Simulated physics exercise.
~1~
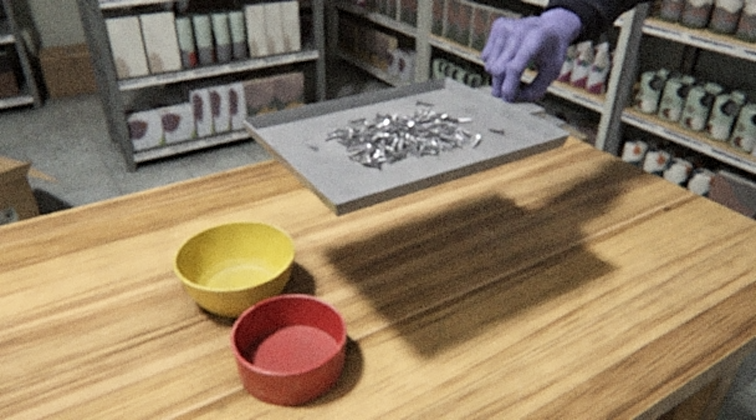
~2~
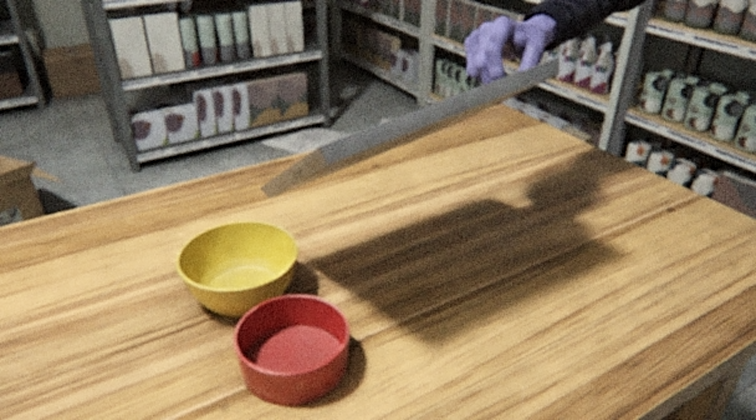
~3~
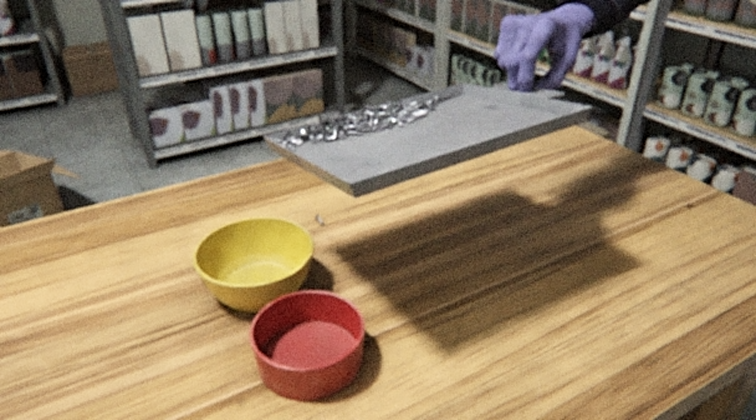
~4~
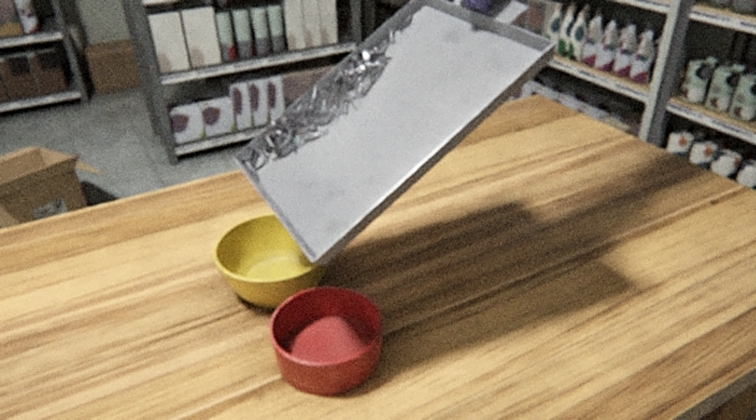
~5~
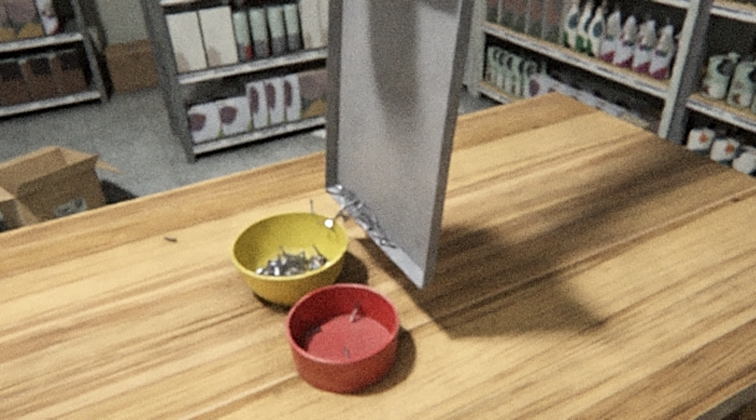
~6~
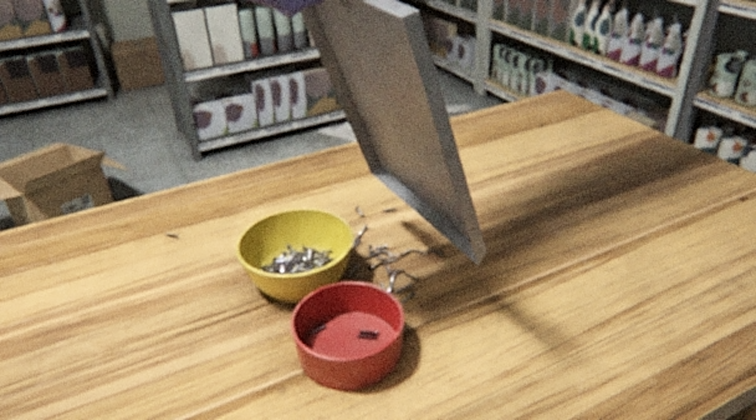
In a store, a gloved hand tips screws from a tray, mostly into a yellow bowl.
